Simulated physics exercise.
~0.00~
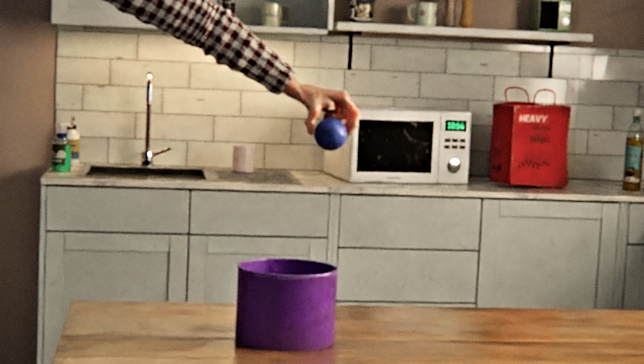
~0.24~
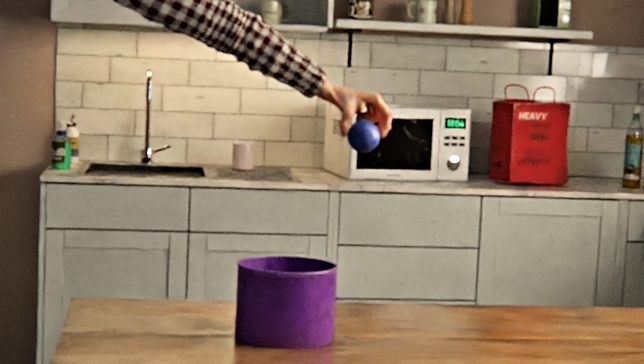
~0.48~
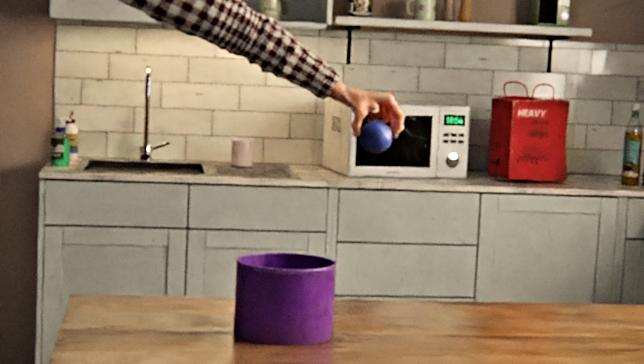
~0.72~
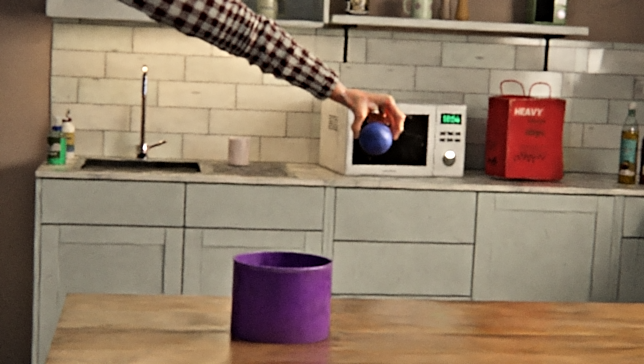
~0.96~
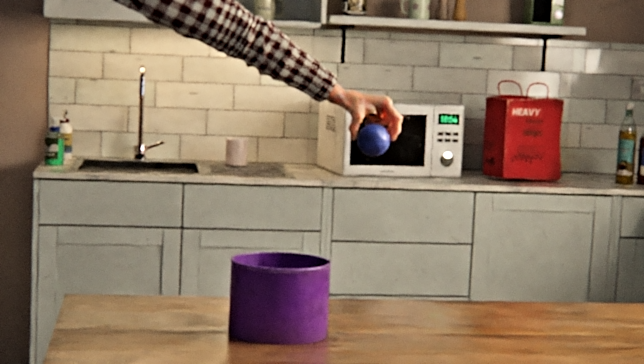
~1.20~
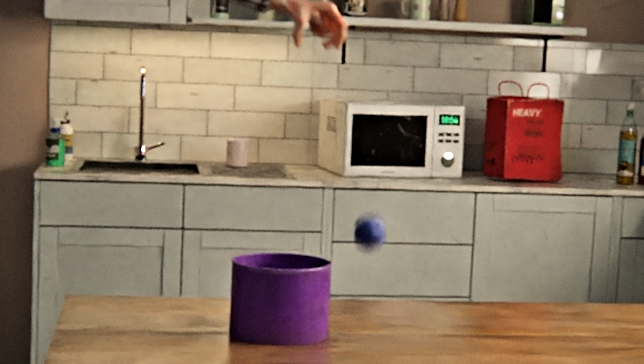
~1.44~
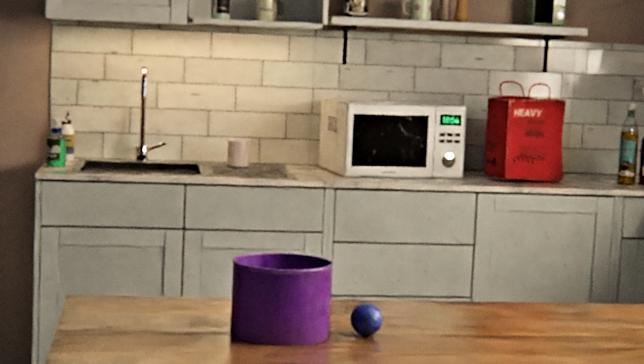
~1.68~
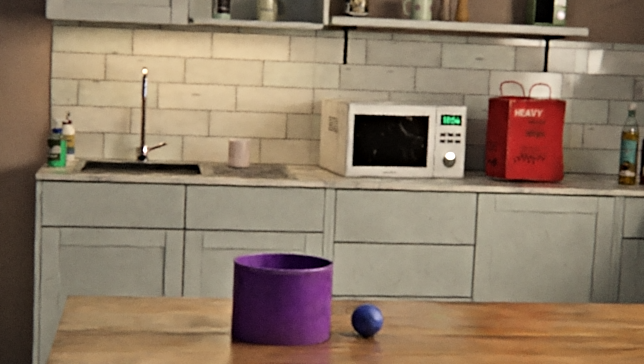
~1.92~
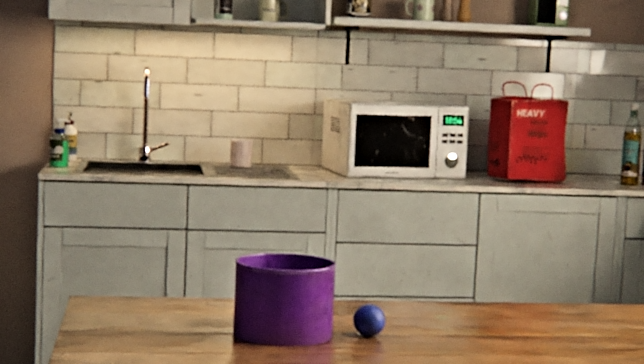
An arm in a black-and-white checked sleeve reaches in from the upper left, holding a small blue ball above a wooden table in a kitchen, seen from the front by a slightly swaying camera. An open purple container stands on the table, while a sink, a white microwave and a red bag line the grey counter behind. The hand carries the ball to the right, past the container's rim, and holds it still. Then the fingers let go and the hand draws back upward as the ball falls. It misses the container and comes to rest on the table just to its right.
